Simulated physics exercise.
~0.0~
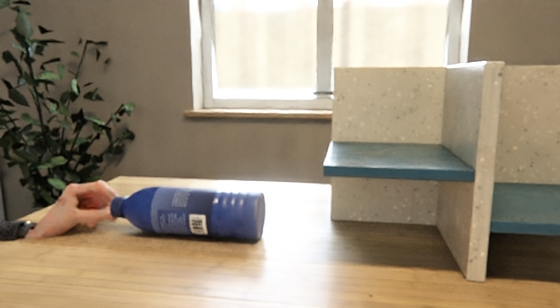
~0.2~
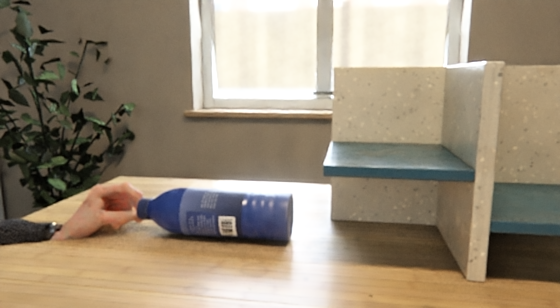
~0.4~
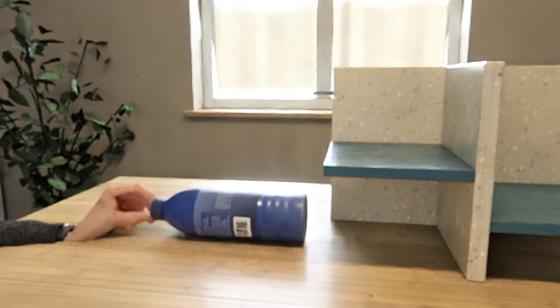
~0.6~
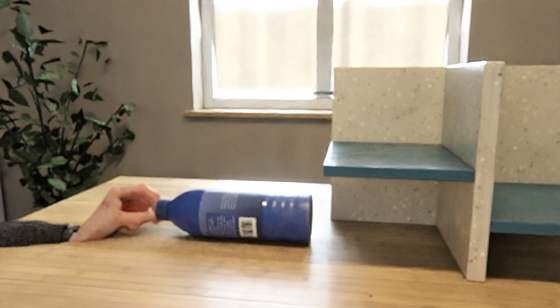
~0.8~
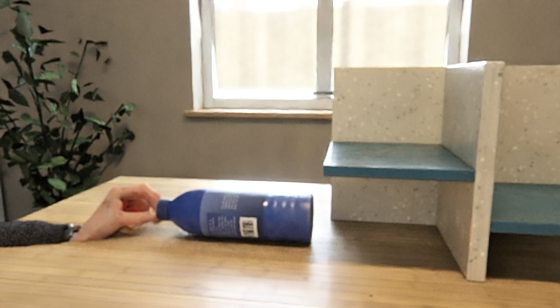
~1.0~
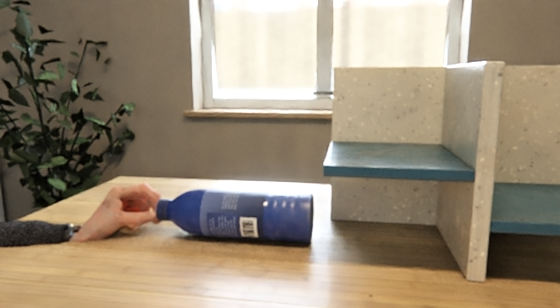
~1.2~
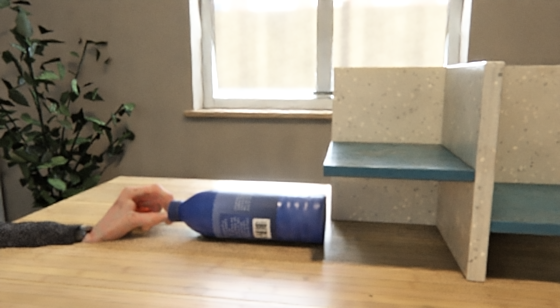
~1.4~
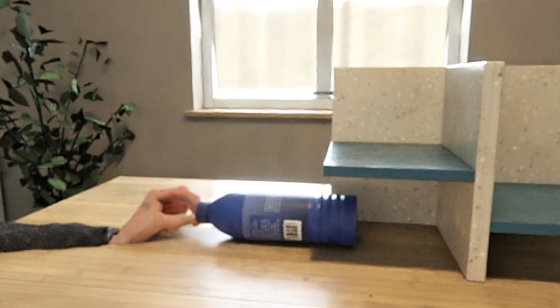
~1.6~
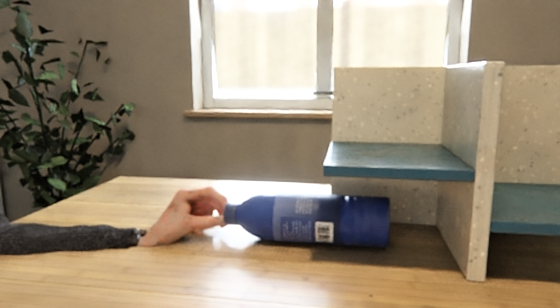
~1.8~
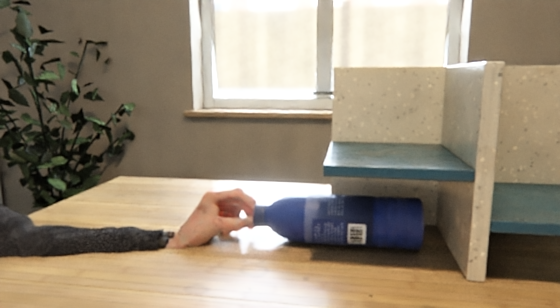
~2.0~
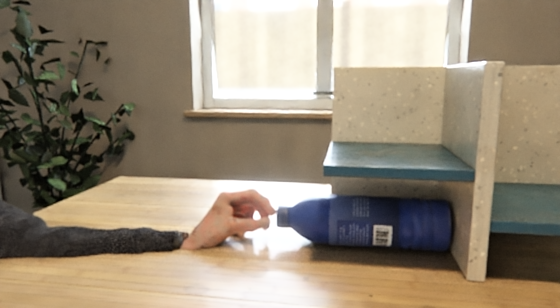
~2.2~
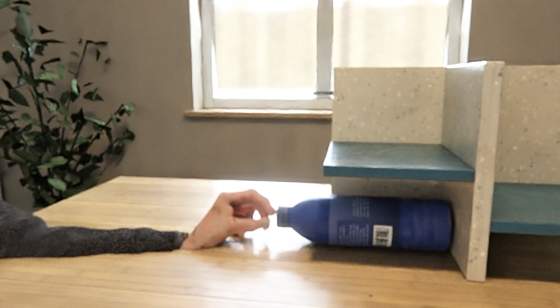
A blue bottle lying on its side was pushed to the right across a wooden table by a hand at its cap end, pausing briefly before it slid under the low blue shelf of a speckled rack and came to rest there.
